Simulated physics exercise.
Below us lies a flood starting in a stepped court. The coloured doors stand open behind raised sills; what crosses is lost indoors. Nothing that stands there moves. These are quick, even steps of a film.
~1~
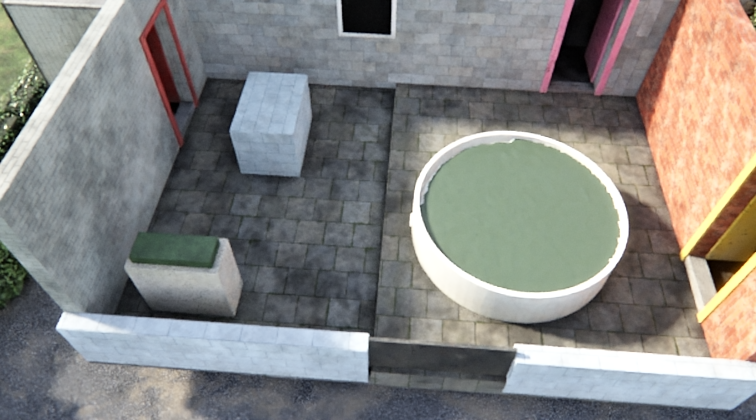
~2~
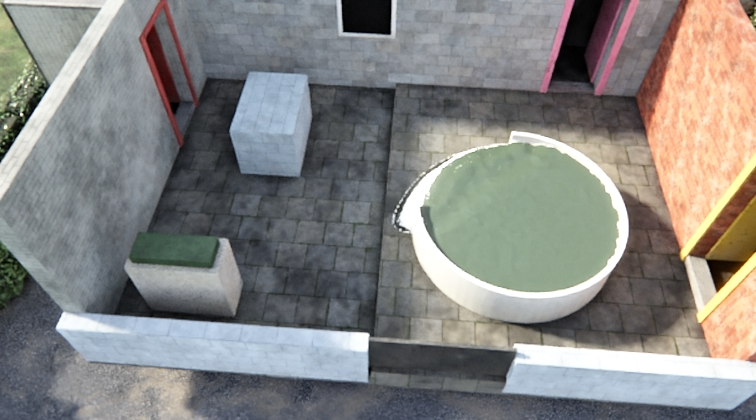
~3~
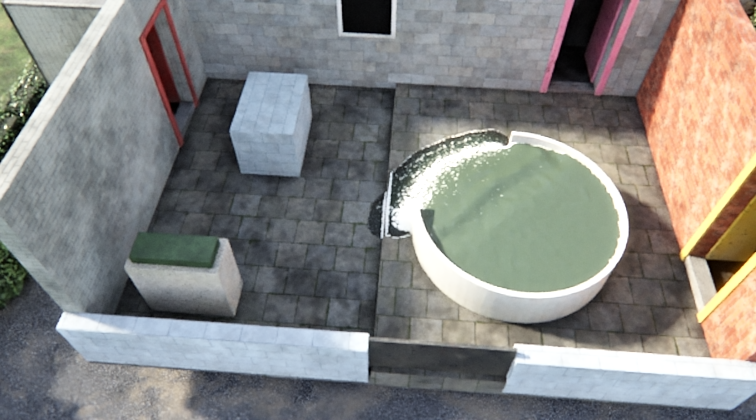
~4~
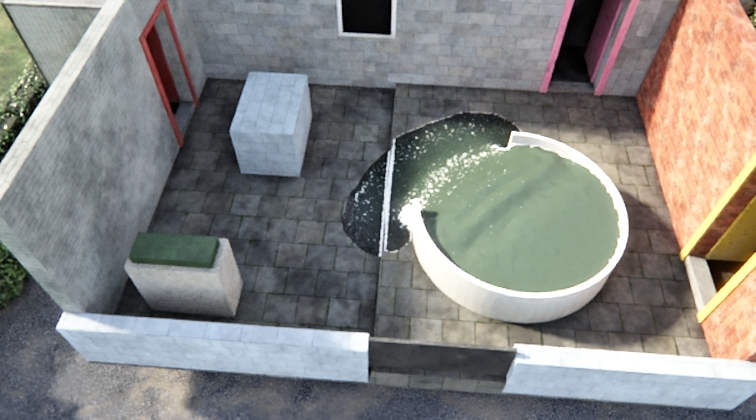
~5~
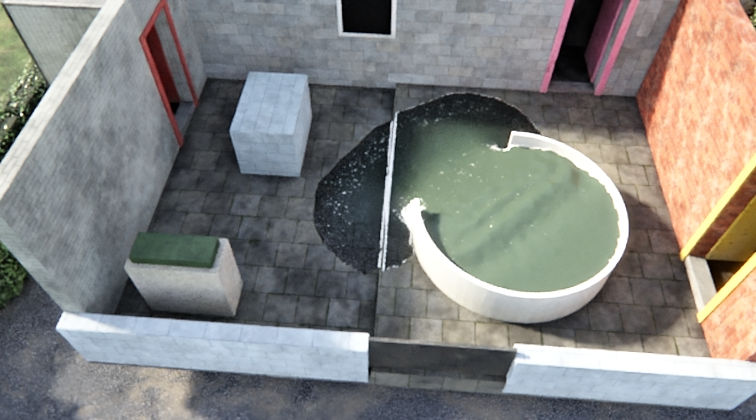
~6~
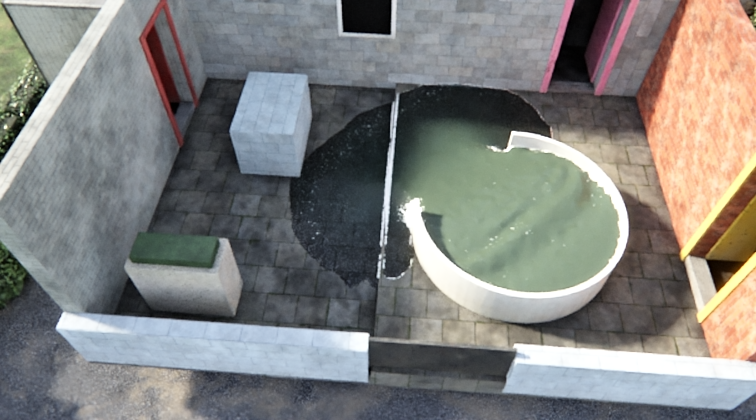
Green water pours from a gap in the round pool and spreads left across the paving.
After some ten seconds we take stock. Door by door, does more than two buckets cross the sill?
One by one: The pink door holds within the limit; the red door floods; the yellow door holds within the limit.
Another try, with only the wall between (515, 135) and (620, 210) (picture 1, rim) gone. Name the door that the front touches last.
I say the door marked red.
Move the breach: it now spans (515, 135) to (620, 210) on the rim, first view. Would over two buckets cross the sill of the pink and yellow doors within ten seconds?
My reading: The pink one passes that mark, the yellow one stays under.
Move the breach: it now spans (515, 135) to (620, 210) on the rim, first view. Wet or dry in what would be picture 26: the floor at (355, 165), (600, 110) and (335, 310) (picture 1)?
One after the other: Clear, under water, free of water.
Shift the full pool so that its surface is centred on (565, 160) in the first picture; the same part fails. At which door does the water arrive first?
I say the door marked pink.
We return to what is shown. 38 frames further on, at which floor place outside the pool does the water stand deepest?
Near (367, 358).
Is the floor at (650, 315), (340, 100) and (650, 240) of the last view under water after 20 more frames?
As listed: Dry, awash, no water.
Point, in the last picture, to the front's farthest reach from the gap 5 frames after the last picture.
Roughly at (190, 180).
A moment on, water covers 35 % of the floor; the pink door wet at the sill, nothing in, the red door not reached, the yellow door not reached.
Next, water covers 45 % of the floor; the pink door wet at the sill, nothing in, the red door not reached, the yellow door not reached.
Then, water covers 65 % of the floor; the pink door wet at the sill, nothing in, the red door over two buckets in, the yellow door not reached.
Later, water covers 90 % of the floor; the pink door wet at the sill, nothing in, the red door over two buckets in, the yellow door wet at the sill, nothing in.
In the end, water covers 100 % of the floor; the pink door wet at the sill, nothing in, the red door far over two buckets in, the yellow door wet at the sill, nothing in.
